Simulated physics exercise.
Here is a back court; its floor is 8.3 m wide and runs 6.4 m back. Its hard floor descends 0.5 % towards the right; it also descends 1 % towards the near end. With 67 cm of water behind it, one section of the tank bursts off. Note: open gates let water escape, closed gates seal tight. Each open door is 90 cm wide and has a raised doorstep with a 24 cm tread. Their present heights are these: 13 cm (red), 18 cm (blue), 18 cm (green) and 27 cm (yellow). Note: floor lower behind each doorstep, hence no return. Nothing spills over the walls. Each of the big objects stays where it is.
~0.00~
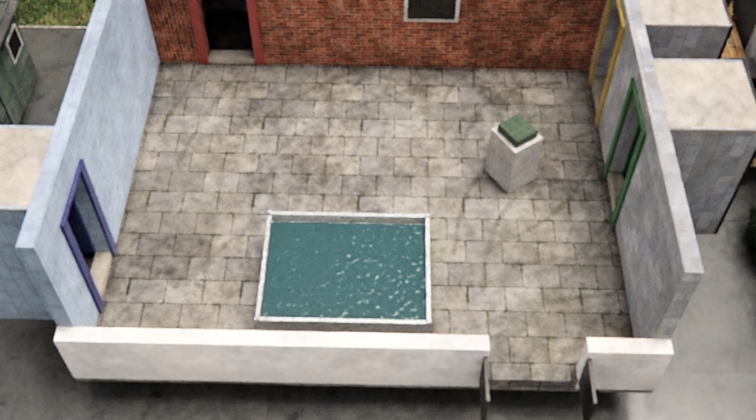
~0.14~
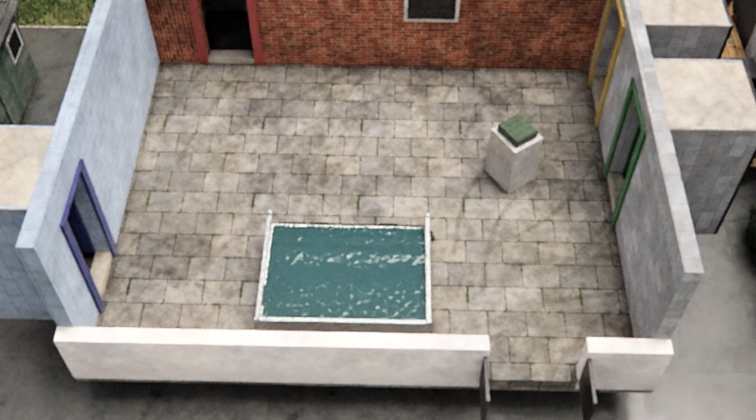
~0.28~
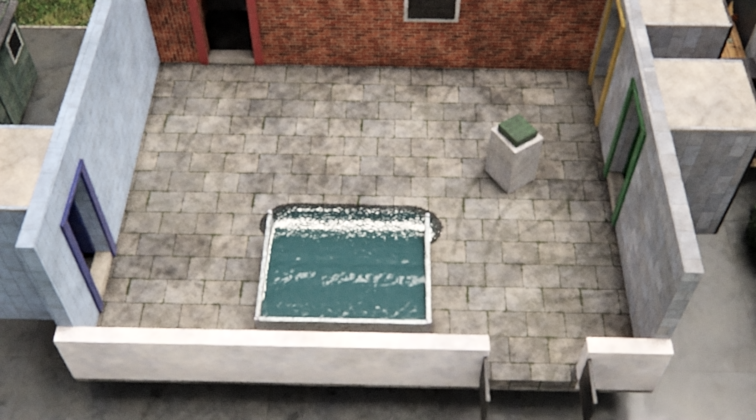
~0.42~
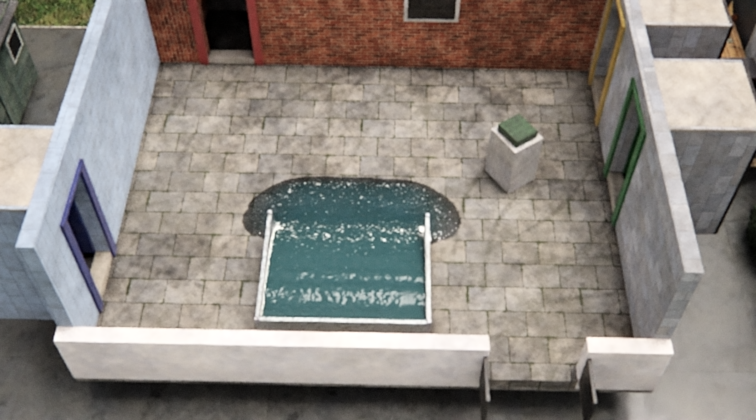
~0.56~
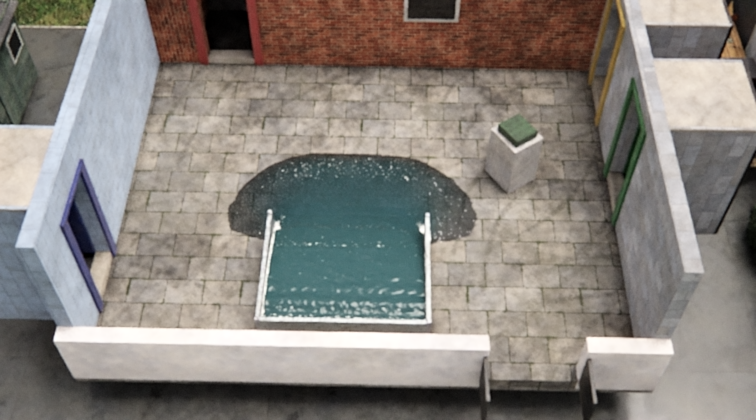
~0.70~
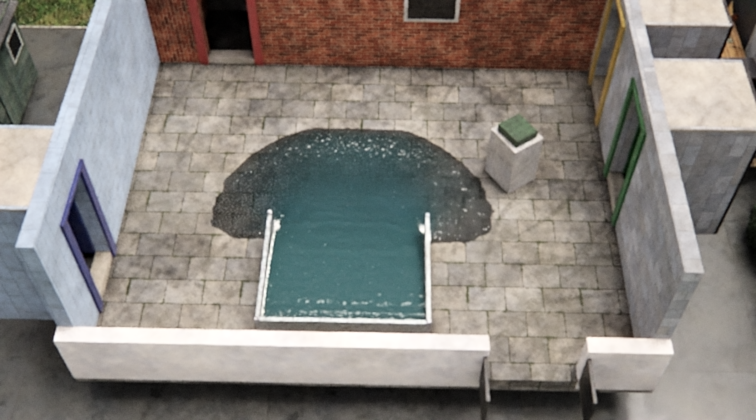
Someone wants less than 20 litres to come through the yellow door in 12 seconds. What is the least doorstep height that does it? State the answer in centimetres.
It needs to be around 20 cm high.
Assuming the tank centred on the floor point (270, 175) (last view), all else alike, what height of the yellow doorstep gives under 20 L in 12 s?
It should be around 17 cm high.
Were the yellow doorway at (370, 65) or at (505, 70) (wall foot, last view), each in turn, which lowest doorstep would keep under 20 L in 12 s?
First place around 26 cm, second around 12.0 cm.
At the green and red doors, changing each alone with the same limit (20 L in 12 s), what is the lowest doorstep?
About 5.0 cm at green and about 12.5 cm at red.
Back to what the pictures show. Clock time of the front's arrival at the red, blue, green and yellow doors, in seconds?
Red 1.8 s, blue 5.0 s, green 3.4 s, yellow 3.0 s.
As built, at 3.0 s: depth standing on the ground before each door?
Lab note, cm: Red 17; blue 0; green 1; yellow 5.
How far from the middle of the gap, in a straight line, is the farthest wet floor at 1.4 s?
Roughly 4.4 m from the gap.
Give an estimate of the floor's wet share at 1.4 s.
About 40 per cent.
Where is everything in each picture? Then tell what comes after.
The tank at (346, 268) is whole and still, 67 cm deep; the yellow door at (605, 63) is dry, in the first picture.
The gap is on the far side, the front 0.3 m out at a hidden place; the back of the tank holds 67 cm, in the second picture.
Water pours out on the far side and has run 0.7 m, to (285, 208); about 12 cm deep outside, 67 cm at the back, in the third picture.
Water pours out on the far side and has run 1.3 m, to (301, 181); about 10 cm deep outside, 66 cm at the back, in the fourth picture.
The gap is on the far side, the front 1.8 m out at (310, 158); the back of the tank holds 58 cm, in the fifth picture.
The gap is on the far side, the front 2.4 m out at (313, 133); the back of the tank holds 56 cm; the yellow door at (605, 63), 5.6 m from the gap, is still 3.1 m from the nearest water, in the sixth picture.
After 1.4 s water covers 40 % of the floor, deepest (28 cm) near (365, 69); it has not reached the yellow door.
After 3.0 s water covers 55 % of the floor, deepest (33 cm) near (160, 65); it has not reached the yellow door.
After 12.0 s water covers 95 % of the floor, deepest (13 cm) near (603, 367); 5 cm at the yellow door, 2 litres in over its 27 cm doorstep.
At the yellow door as built, the water arrived by 3.1 s and peaked near 27 cm at 3.6 s.
Run again over the same 12 s with other heights there, 32 litres in over 18.5 cm, 6 litres over 24.5 cm. The limit of 20 litres is kept from about 20 cm up.
